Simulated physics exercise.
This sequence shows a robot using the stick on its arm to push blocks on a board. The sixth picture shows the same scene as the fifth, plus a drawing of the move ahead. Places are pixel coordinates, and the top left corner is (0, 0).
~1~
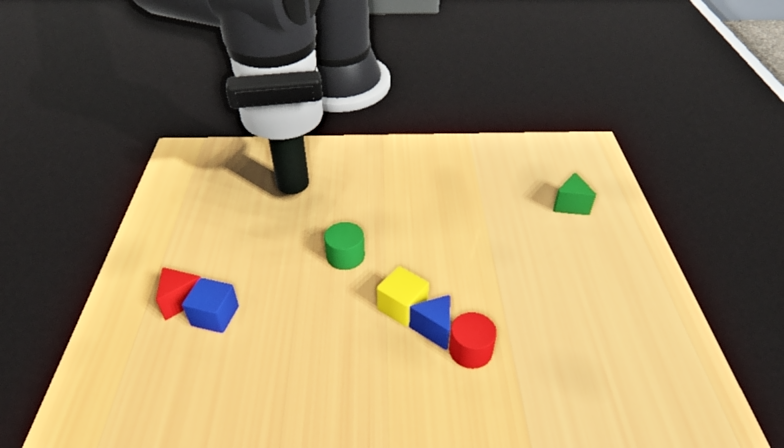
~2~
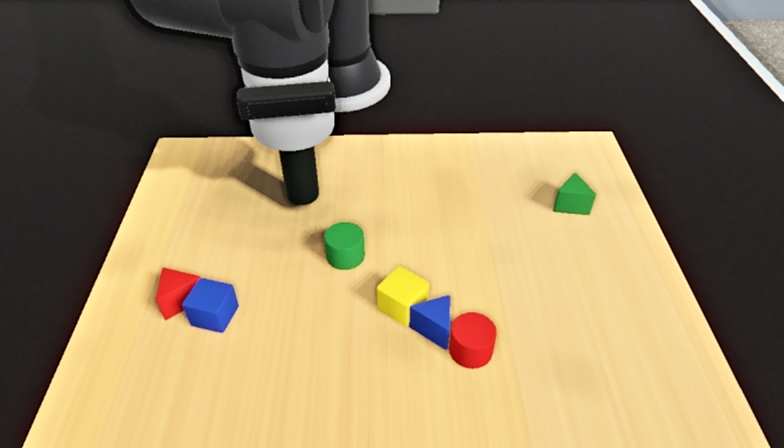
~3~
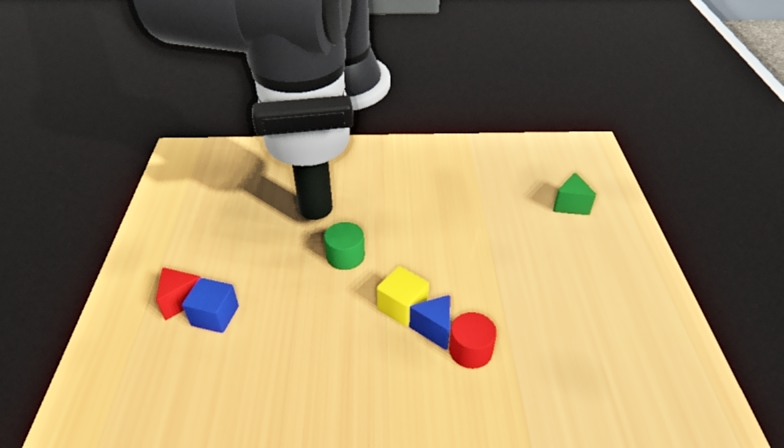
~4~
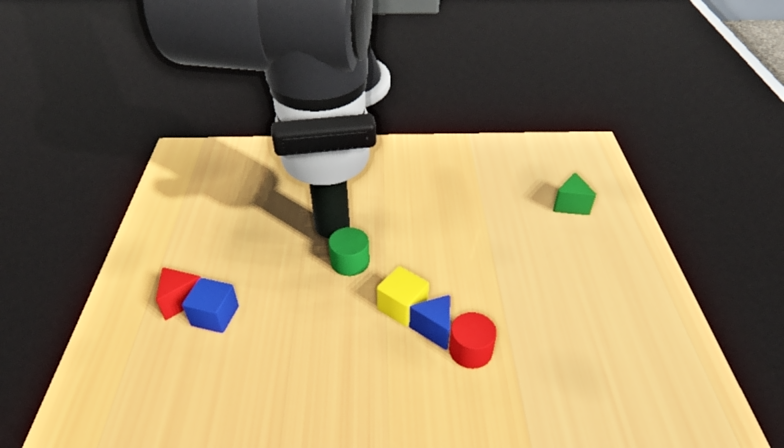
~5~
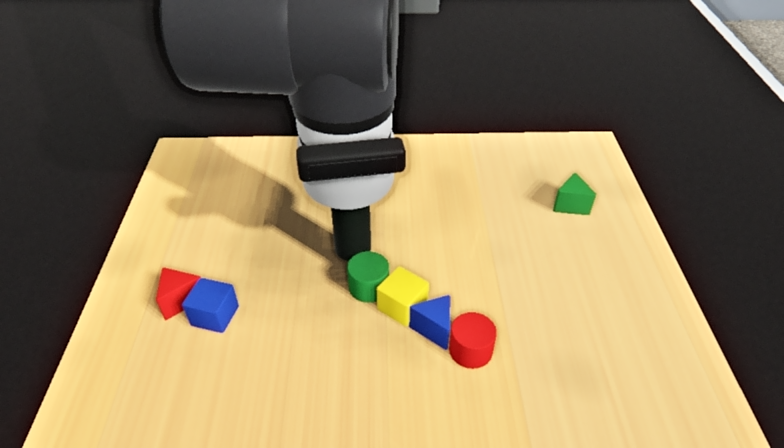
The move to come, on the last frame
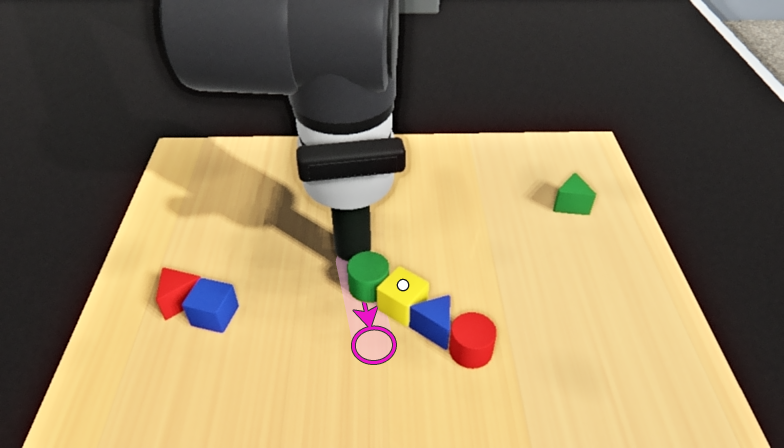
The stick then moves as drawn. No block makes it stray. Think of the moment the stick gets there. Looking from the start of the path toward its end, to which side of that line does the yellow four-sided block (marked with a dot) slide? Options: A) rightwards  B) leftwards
B: Leftwards.
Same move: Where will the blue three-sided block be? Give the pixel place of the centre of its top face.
It sits at (482, 359).
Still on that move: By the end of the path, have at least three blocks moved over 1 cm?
The answer is yes.
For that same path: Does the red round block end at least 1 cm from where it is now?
I believe so.
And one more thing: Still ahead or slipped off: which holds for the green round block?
Ahead to the end.
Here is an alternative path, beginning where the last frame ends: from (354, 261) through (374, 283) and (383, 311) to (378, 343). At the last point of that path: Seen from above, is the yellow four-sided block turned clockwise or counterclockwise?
It spins anti-clockwise.
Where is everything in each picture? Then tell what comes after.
The first picture shows stick tip (293, 185); block tops, green round block (344, 235); yellow four-sided block (403, 285); blue three-sided block (436, 310); red round block (474, 329).
The second picture shows stick (303, 196); blocks unchanged.
The third picture shows stick (316, 210); blocks unchanged.
The fourth picture shows stick (333, 228); green round block (349, 241).
The fifth picture shows stick (353, 250); green round block (368, 266); yellow four-sided block (403, 285); blue three-sided block (436, 310); red round block (474, 329).
Path on the board, from (354, 261) to (374, 345); the dot is on the yellow four-sided block.
The first path, step by step. One third of the way, stick (360, 276); green round block (381, 292); yellow four-sided block (418, 310); blue three-sided block (447, 328), turned 25° anticlockwise; red round block (490, 333).
Two thirds of the way, stick (367, 305); green round block (388, 324); yellow four-sided block (430, 337), turned 15° anticlockwise; blue three-sided block (465, 347), turned 45° anticlockwise; red round block (502, 334).
At the end, stick (374, 334); green round block (399, 356); yellow four-sided block (445, 361), turned 35° anticlockwise; blue three-sided block (482, 359), turned 70° anticlockwise; red round block (504, 334).
